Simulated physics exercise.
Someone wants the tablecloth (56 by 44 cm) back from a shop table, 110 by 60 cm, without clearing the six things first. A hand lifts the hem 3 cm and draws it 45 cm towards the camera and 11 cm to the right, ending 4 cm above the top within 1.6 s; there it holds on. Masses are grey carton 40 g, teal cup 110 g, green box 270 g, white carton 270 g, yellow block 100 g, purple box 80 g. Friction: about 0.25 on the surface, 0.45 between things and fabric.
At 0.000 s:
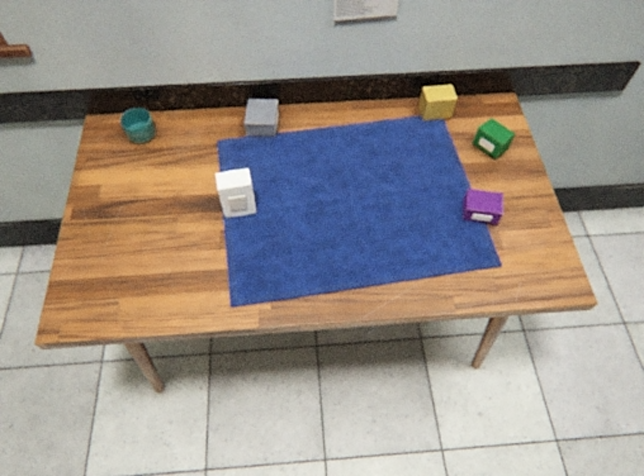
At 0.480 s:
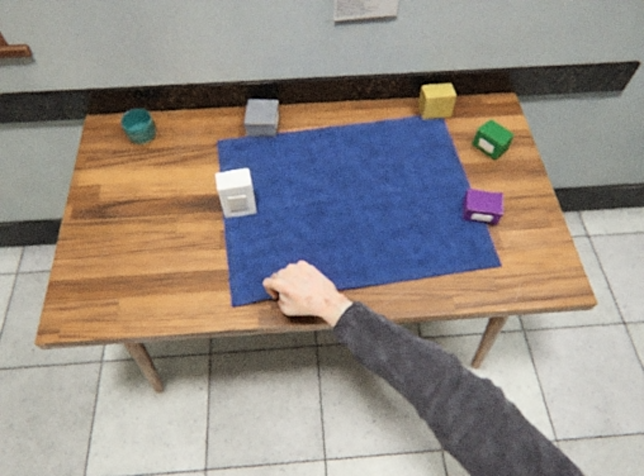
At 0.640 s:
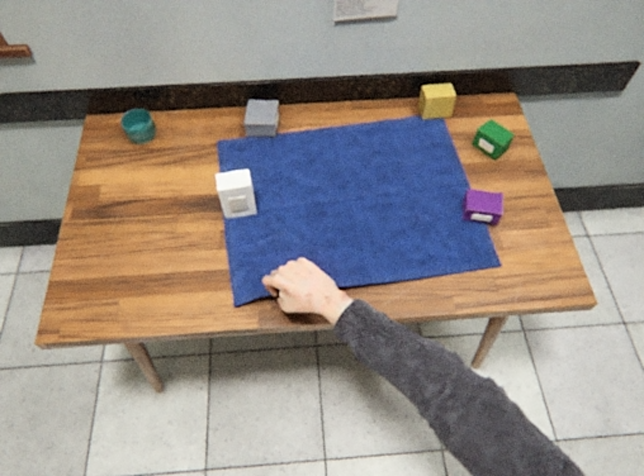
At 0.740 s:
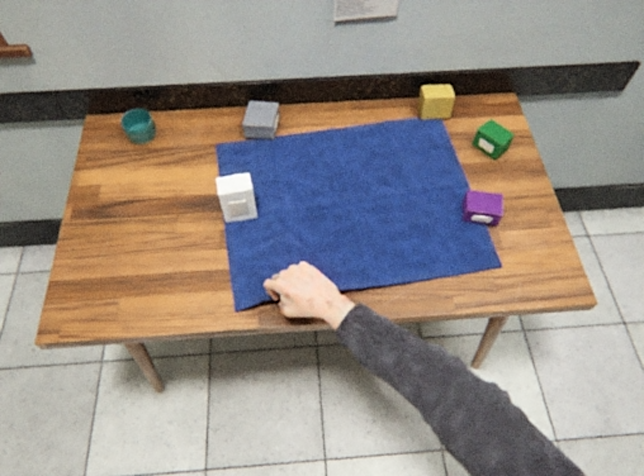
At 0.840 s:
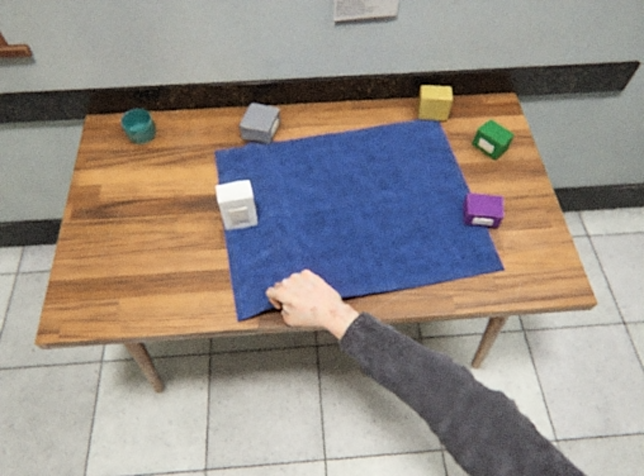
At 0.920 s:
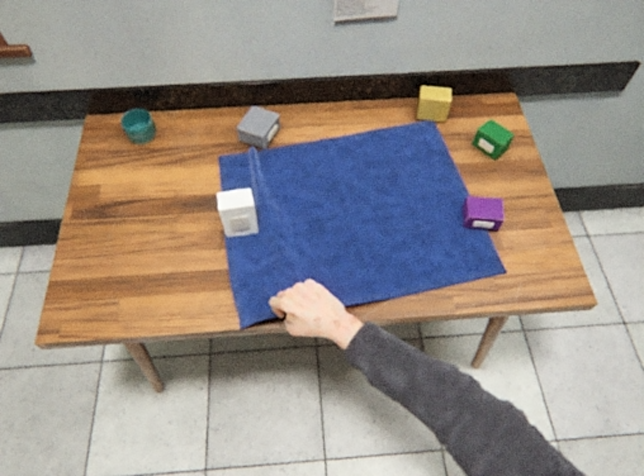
On a wooden table against a wall, a hand grips the near edge of a blue cloth and draws it slightly toward the viewer, the white carton shifting with it and the grey box turning a little.
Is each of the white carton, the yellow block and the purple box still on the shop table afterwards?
In order: The white carton goes over the edge; the yellow block keeps to the top; the purple box drops off.
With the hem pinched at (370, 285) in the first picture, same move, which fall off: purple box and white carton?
In that case: Purple box falls off, white carton falls off.
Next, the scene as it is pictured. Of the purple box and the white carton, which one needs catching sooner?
First goes the white one.
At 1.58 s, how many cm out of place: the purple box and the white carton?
About: Purple box 15 cm, white carton 35 cm.
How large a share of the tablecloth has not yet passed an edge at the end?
About 0 per cent.
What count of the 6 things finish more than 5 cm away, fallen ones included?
2 of them.
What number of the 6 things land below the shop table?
2 of them.
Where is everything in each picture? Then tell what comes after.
In the first frame, white carton (233, 178); yellow block (440, 93); purple box (485, 201); tablecloth corners (231, 307) (218, 141) (502, 266).
In the second frame, yellow block (439, 91); tablecloth corners (218, 141) (502, 266); grip (278, 297).
In the third frame, tablecloth corners (217, 142) (502, 266); grip (277, 294).
In the fourth frame, grey carton (261, 113); white carton (234, 183); tablecloth corners (216, 145) (503, 267); grip (279, 298).
In the fifth frame, yellow block (437, 93); purple box (486, 204); grey carton (260, 117); tablecloth corners (215, 152) (505, 270); grip (281, 306).
In the sixth frame, white carton (235, 199); yellow block (436, 94); purple box (486, 207); tablecloth corners (219, 157) (507, 273); grip (284, 316).
At 1.3 s, 85 % of the tablecloth is still over the top; white carton 17 cm off its start, purple box 6 cm off its start, yellow block 1 cm off its start.
At 1.6 s, 60 % of the tablecloth is still over the top; white carton 33 cm off its start, purple box 15 cm off its start, yellow block 1 cm off its start.
At 1.9 s, 25 % of the tablecloth is still over the top; white carton over the edge, purple box 24 cm off its start at (476, 304), yellow block 1 cm off its start at (436, 95).
At 2.2 s, 0 % of the tablecloth is still over the top; white carton over the edge, purple box over the edge, yellow block 1 cm off its start.
At 3.8 s, 0 % of the tablecloth is still over the top; white carton over the edge, purple box over the edge, yellow block 1 cm off its start at (436, 95), grey carton 3 cm off its start at (258, 121).
